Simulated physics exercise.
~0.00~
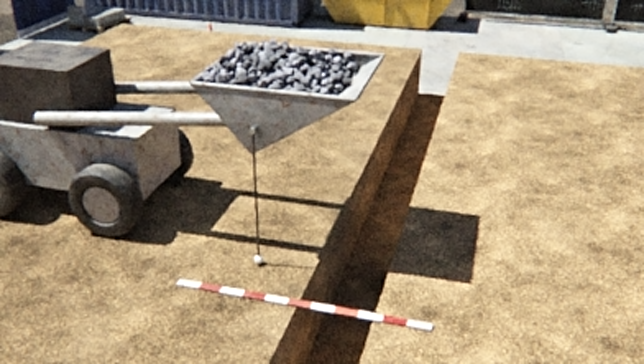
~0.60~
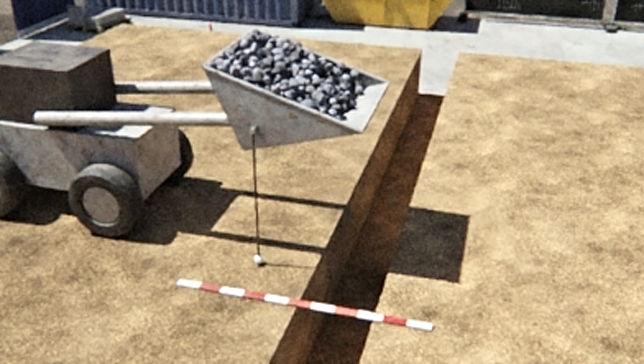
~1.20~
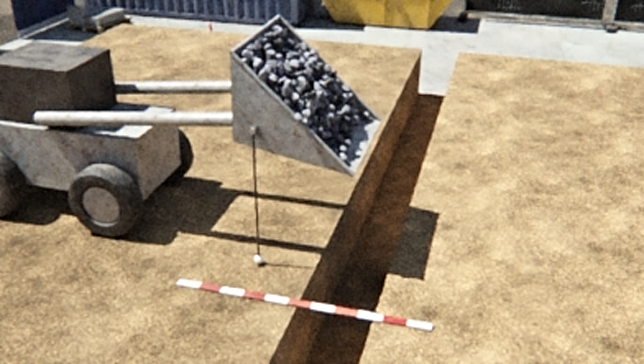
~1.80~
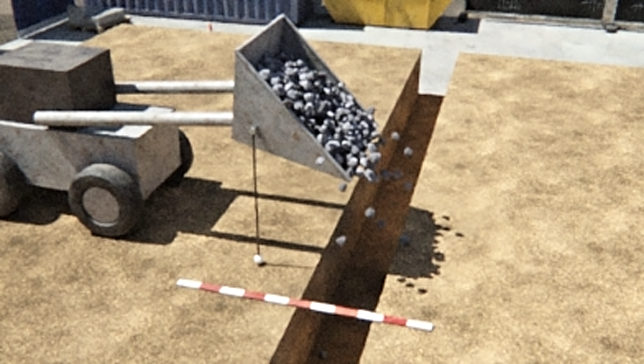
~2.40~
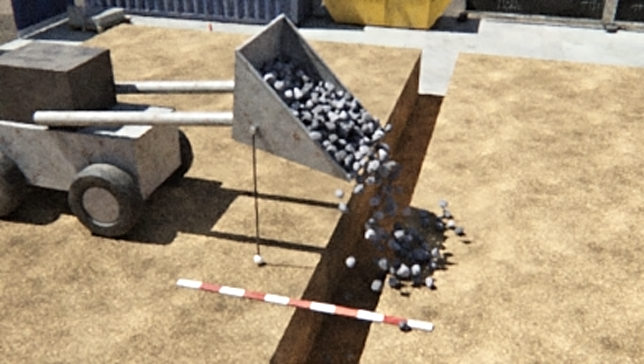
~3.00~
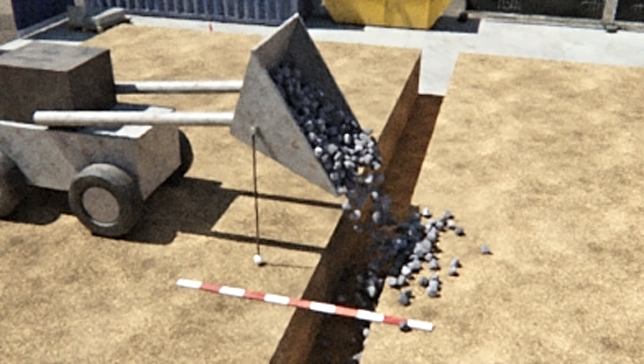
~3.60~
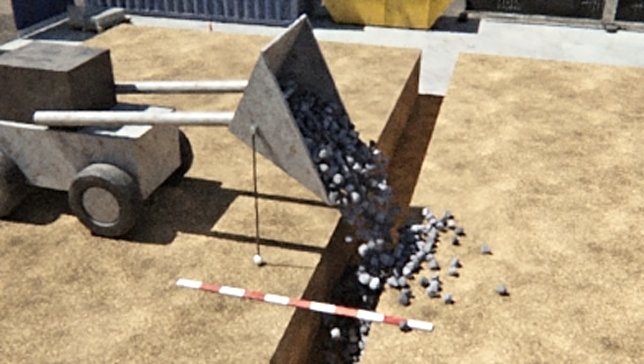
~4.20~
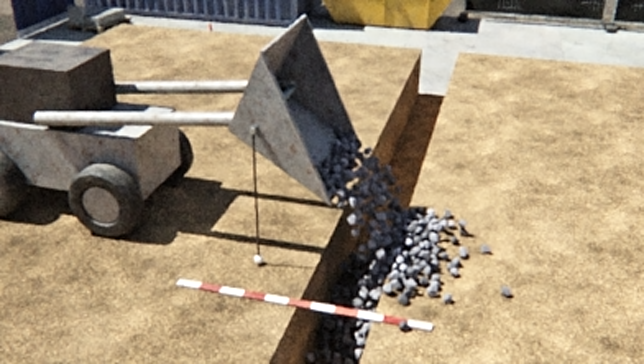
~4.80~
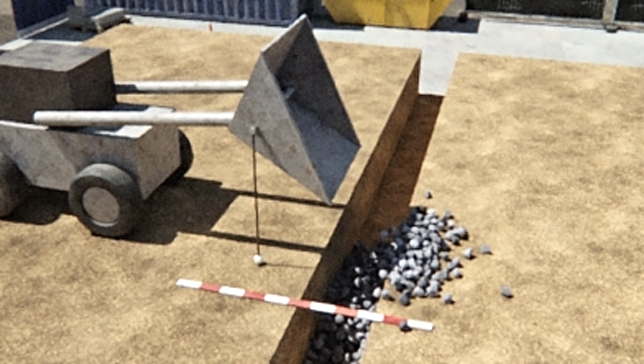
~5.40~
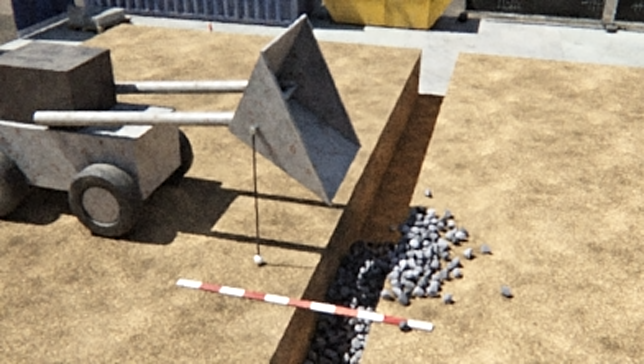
A loader tipping its bucket in two stages, pouring grey stones into a trench, most settling inside and some scattered beyond it.
